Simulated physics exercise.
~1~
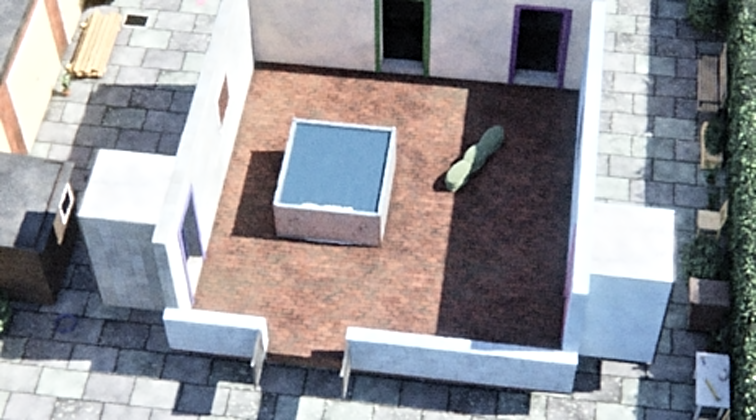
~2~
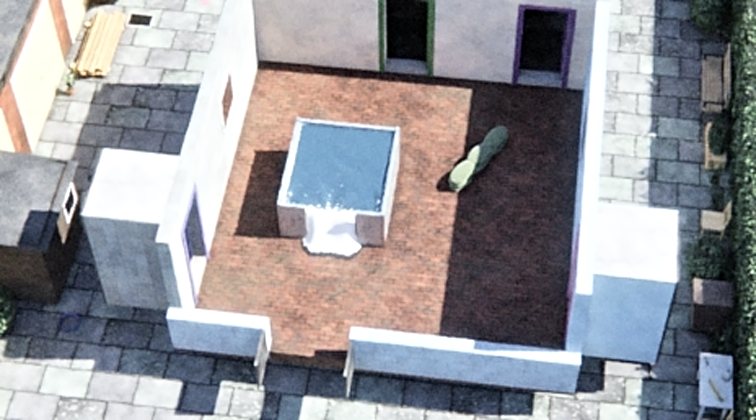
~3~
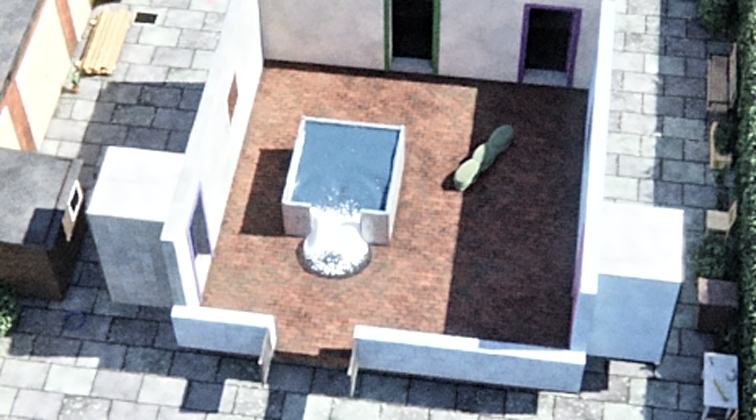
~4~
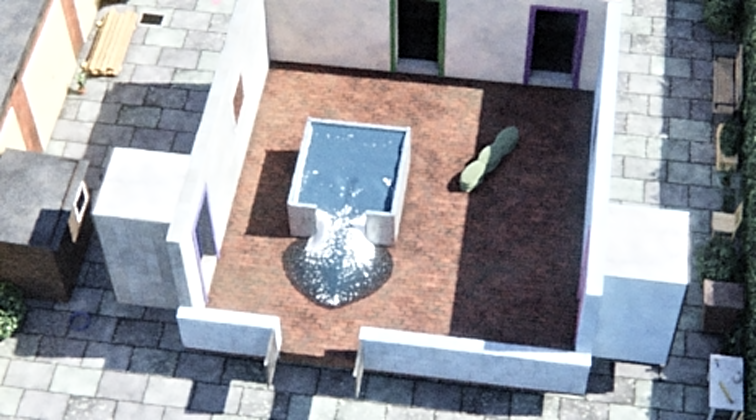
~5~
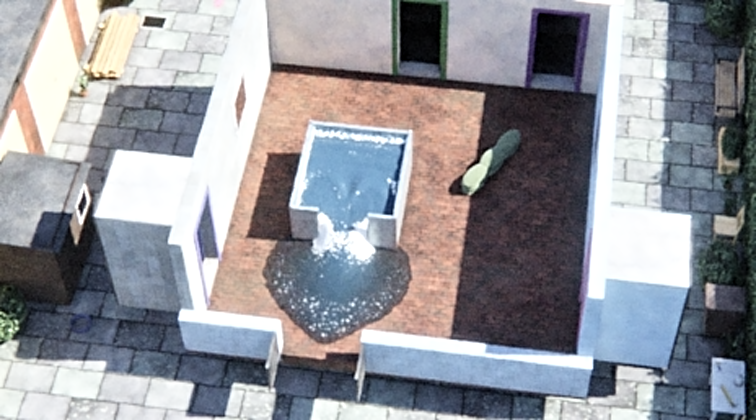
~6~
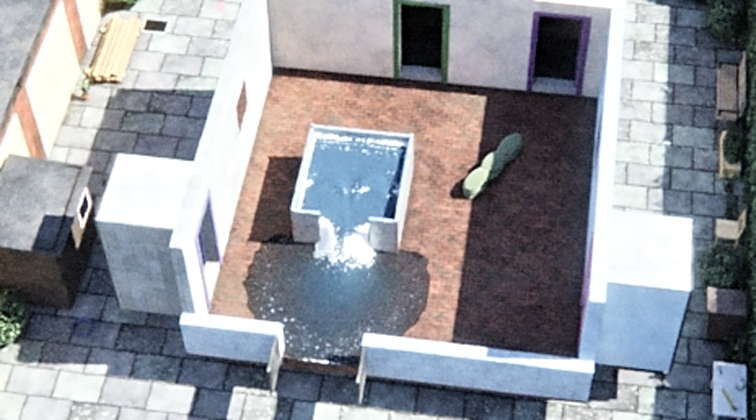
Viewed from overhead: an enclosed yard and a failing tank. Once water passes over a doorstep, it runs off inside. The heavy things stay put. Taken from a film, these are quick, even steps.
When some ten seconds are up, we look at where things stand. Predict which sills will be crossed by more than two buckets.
The pink door will be; the blue door will not be; the green door will not be; the purple door will not be.
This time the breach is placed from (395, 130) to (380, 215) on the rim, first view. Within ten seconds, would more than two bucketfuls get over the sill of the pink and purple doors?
The pink door ends up above and the purple door ends up above.
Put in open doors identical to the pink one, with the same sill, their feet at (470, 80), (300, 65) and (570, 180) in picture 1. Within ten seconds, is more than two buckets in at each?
Stays below the line; crosses the line; stays below the line.
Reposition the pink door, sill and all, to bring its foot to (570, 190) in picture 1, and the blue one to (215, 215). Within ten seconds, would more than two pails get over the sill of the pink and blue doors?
Looking at it, pink fails to reach the limit, and blue fails to reach the limit.
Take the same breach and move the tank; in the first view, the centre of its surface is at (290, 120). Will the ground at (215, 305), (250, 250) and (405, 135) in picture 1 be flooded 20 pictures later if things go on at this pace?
First spot swamped, second swamped, third bare.
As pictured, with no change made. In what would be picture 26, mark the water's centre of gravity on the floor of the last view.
I'd put my finger on (351, 251).
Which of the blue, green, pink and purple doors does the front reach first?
That's the blue-painted one.
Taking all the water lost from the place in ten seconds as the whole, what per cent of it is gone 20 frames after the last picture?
Near 50 in a hundred.
A moment on, water covers 25 % of the floor; the pink door not reached, the blue door wet at the sill, nothing in, the green door not reached, the purple door not reached.
Next, water covers 25 % of the floor; the pink door not reached, the blue door under two buckets in, the green door not reached, the purple door not reached.
Then, water covers 40 % of the floor; the pink door over two buckets in, the blue door under two buckets in, the green door not reached, the purple door not reached.
Later, water covers 65 % of the floor; the pink door far over two buckets in, the blue door under two buckets in, the green door not reached, the purple door not reached.
In the end, water covers 90 % of the floor; the pink door far over two buckets in, the blue door under two buckets in, the green door wet at the sill, nothing in, the purple door wet at the sill, nothing in.
